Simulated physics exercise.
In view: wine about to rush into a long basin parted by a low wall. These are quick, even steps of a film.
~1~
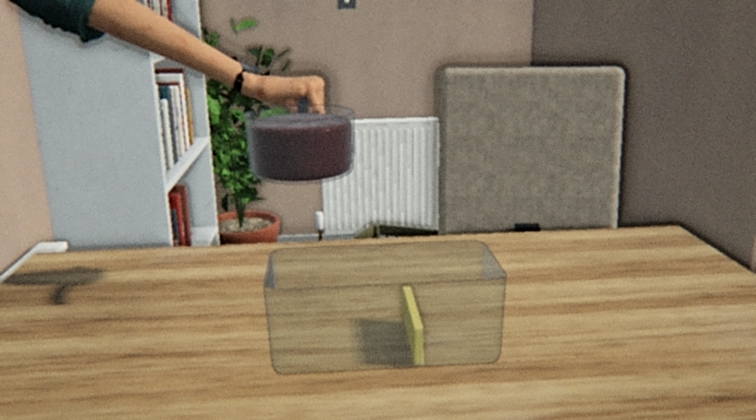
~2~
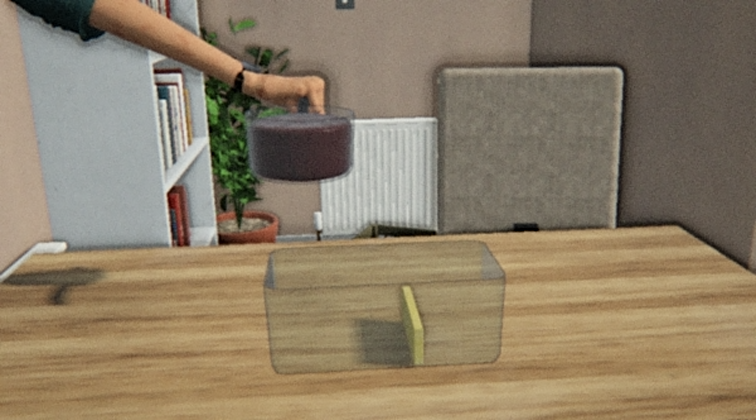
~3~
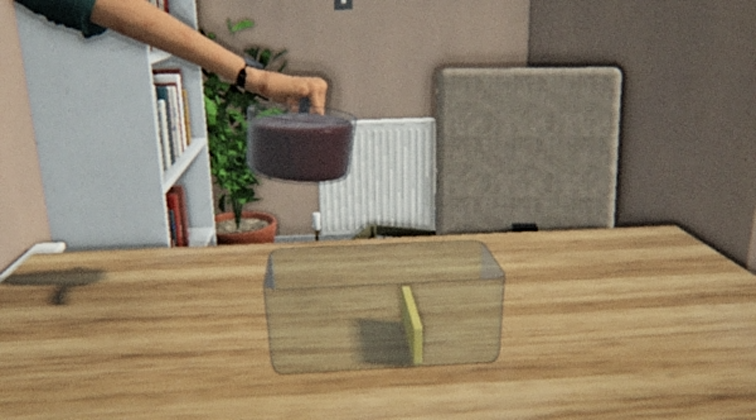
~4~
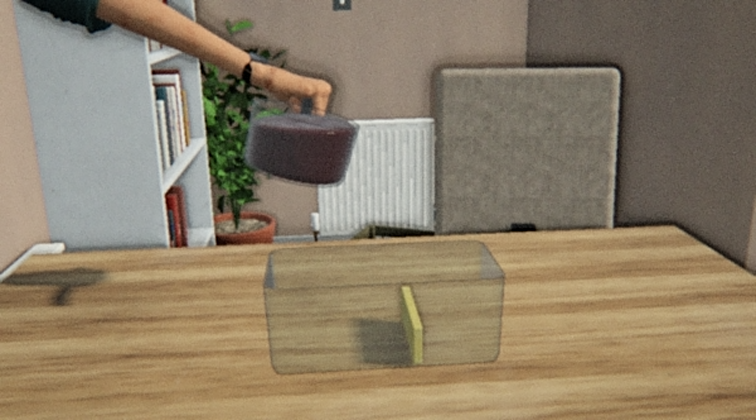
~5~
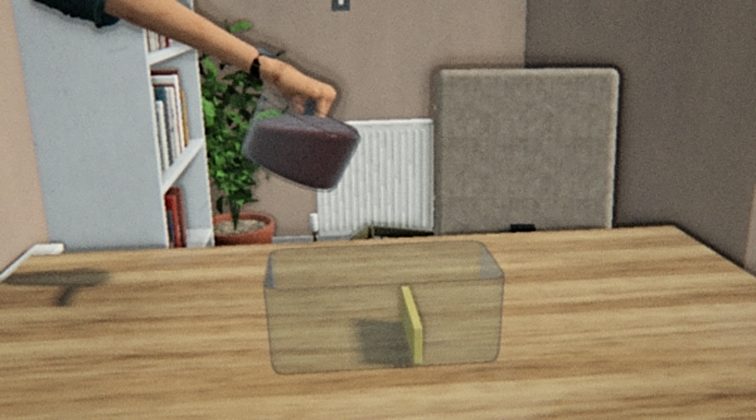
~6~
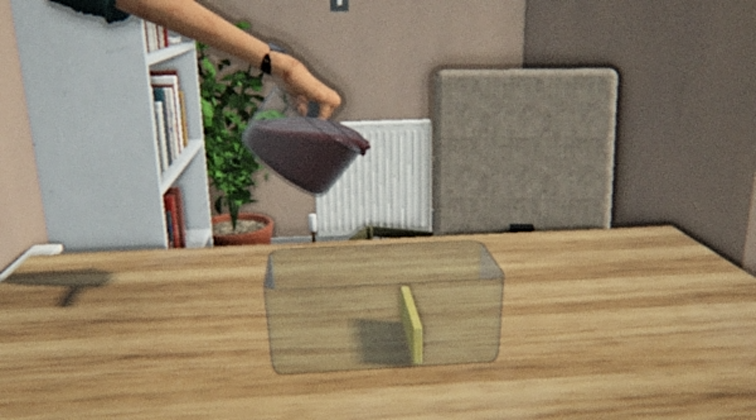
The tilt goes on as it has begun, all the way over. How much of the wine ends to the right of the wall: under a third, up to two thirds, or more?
In the end under a third is right of the wall.
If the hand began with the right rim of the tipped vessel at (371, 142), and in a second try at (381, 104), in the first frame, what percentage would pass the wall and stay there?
In turn 35 and 50 in a hundred.
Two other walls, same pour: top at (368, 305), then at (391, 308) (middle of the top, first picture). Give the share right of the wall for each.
About 80 and 50 per cent.
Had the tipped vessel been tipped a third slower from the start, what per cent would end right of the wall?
Some 40 per cent.
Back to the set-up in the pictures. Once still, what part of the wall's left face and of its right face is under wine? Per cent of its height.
Near 40 on the left, 30 on the right.
A moment on, the tilt is 109° and 21 per cent is still to pour, 12 is left of the wall and 16 right of it.
Next, the tilt is 115° and 2 per cent is still to pour, 63 is left of the wall and 26 right of it.
Then the tilt is 115° and 0 per cent is still to pour, 63 is left of the wall and 25 right of it.
Later the tilt is 115° and 0 per cent is still to pour, 69 is left of the wall and 26 right of it.
In the end 69 per cent lies left of the wall, 26 right of it and 5 outside.
